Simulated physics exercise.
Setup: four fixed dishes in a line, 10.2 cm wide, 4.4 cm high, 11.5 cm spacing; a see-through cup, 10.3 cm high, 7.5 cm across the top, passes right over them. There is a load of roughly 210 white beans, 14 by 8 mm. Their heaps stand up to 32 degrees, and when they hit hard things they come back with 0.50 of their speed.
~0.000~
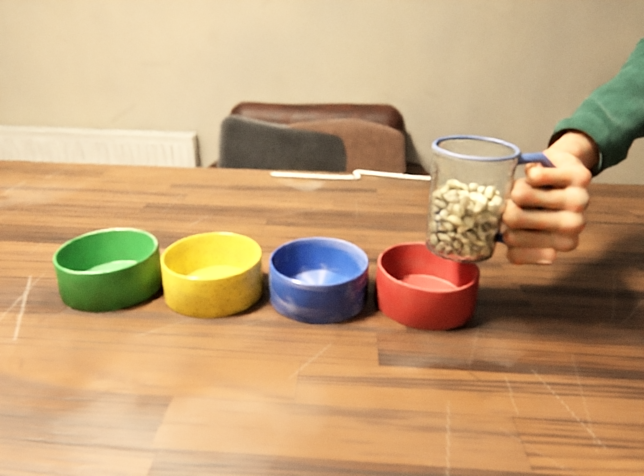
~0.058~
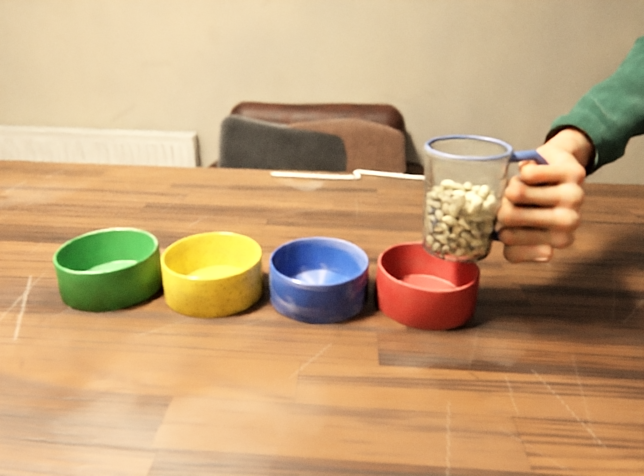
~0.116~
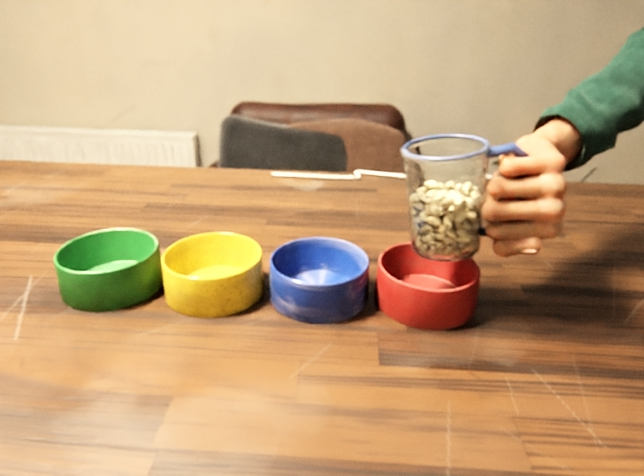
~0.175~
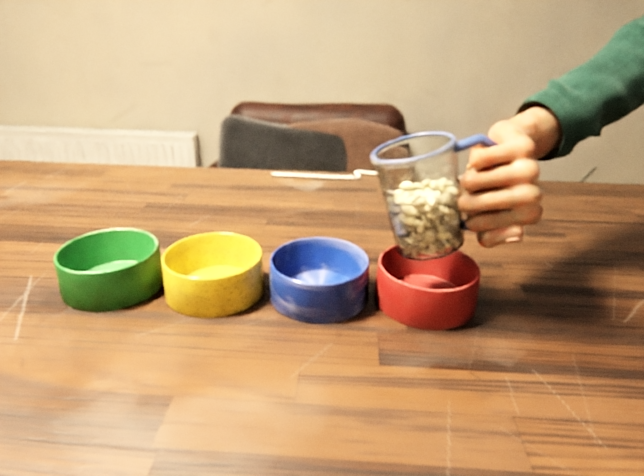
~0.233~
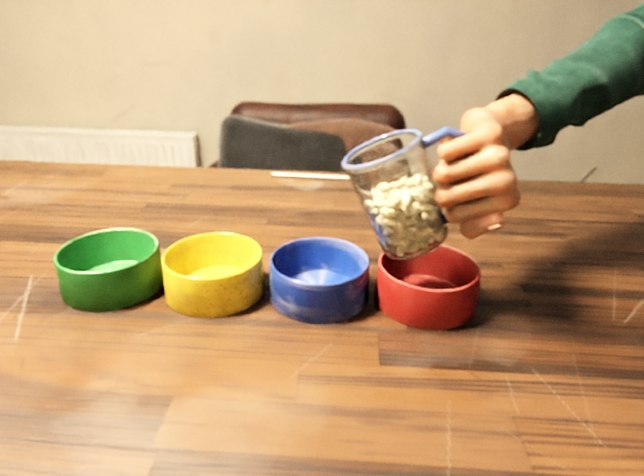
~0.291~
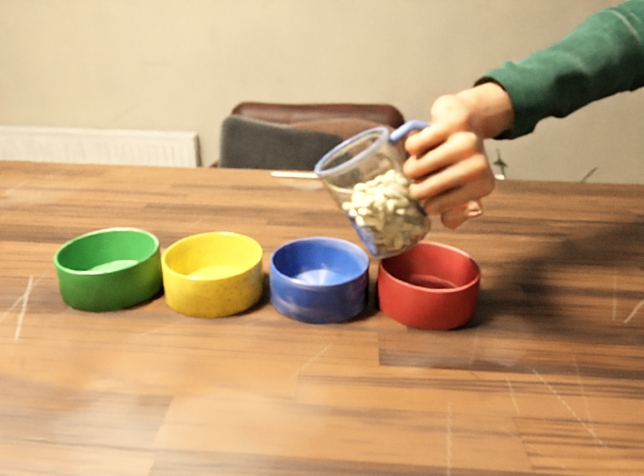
A hand in a green sleeve holds a clear, blue-rimmed cup of white beans at the right of a wooden table, seen from the front and slightly above by a still camera. Green, yellow, blue and red dishes stand in a row from left to right, with chairs behind. The hand moves the cup leftward above the red dish, steadily tilting it to the left as the beans shift inside.
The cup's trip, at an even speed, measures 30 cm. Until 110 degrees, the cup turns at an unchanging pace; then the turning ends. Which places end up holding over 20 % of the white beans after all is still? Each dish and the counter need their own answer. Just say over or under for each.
Going through them: Red comes out under, blue comes out under, green comes out over, yellow comes out under, counter comes out under.
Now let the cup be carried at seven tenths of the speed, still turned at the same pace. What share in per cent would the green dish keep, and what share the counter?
Green 90, counter 10.
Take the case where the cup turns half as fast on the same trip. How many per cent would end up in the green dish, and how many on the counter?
Green 100; counter 0.
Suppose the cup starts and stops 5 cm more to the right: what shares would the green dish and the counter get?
Result - green 30 / counter 30.
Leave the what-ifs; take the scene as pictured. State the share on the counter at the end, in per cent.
0 per cent.
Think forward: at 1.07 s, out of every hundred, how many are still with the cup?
Around 35 in a hundred.
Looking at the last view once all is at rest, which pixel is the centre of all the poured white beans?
I'd say roughly (115, 268).
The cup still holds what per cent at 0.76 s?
100 %.
After 0.57 s, tilt 70 degrees; cup holds 100 %.
Then, at 0.76 s, tilt 96 degrees; cup holds 100 %.
Then, at 1.07 s, tilt 110 degrees; cup holds 35 %, green 65 %.
By 2.2 s all is still; red 0 %, blue 0 %, green 100 %, yellow 0 %, counter 0 %.
